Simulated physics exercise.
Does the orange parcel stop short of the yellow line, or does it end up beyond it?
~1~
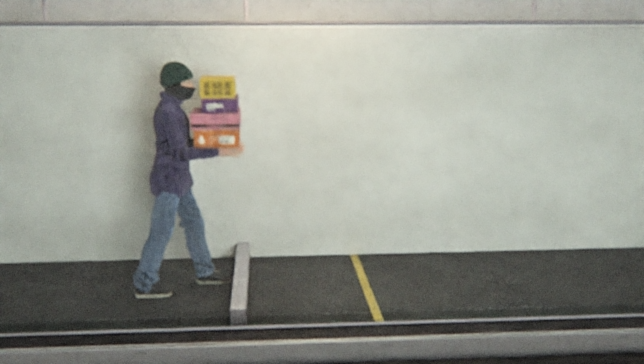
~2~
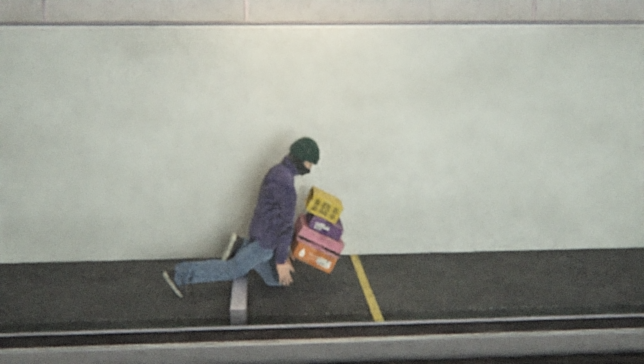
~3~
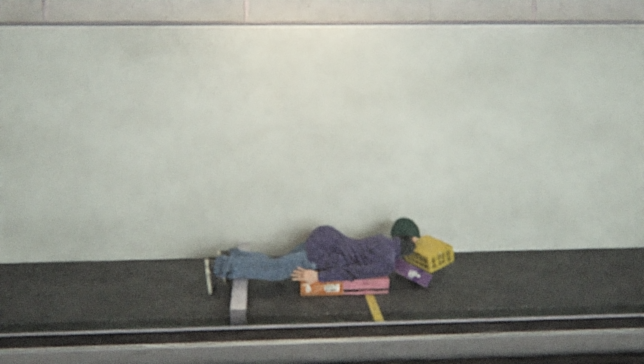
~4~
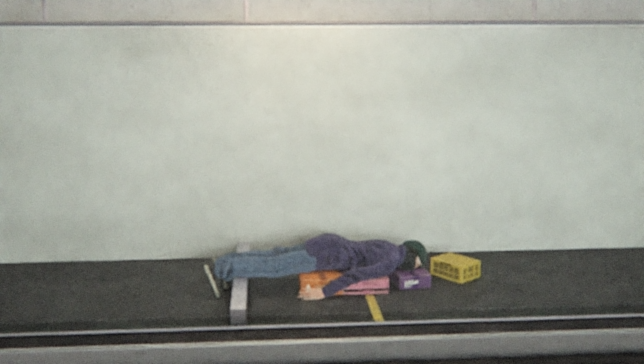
The orange parcel stops short of the yellow line, lying flat on the dark floor by the fallen person.
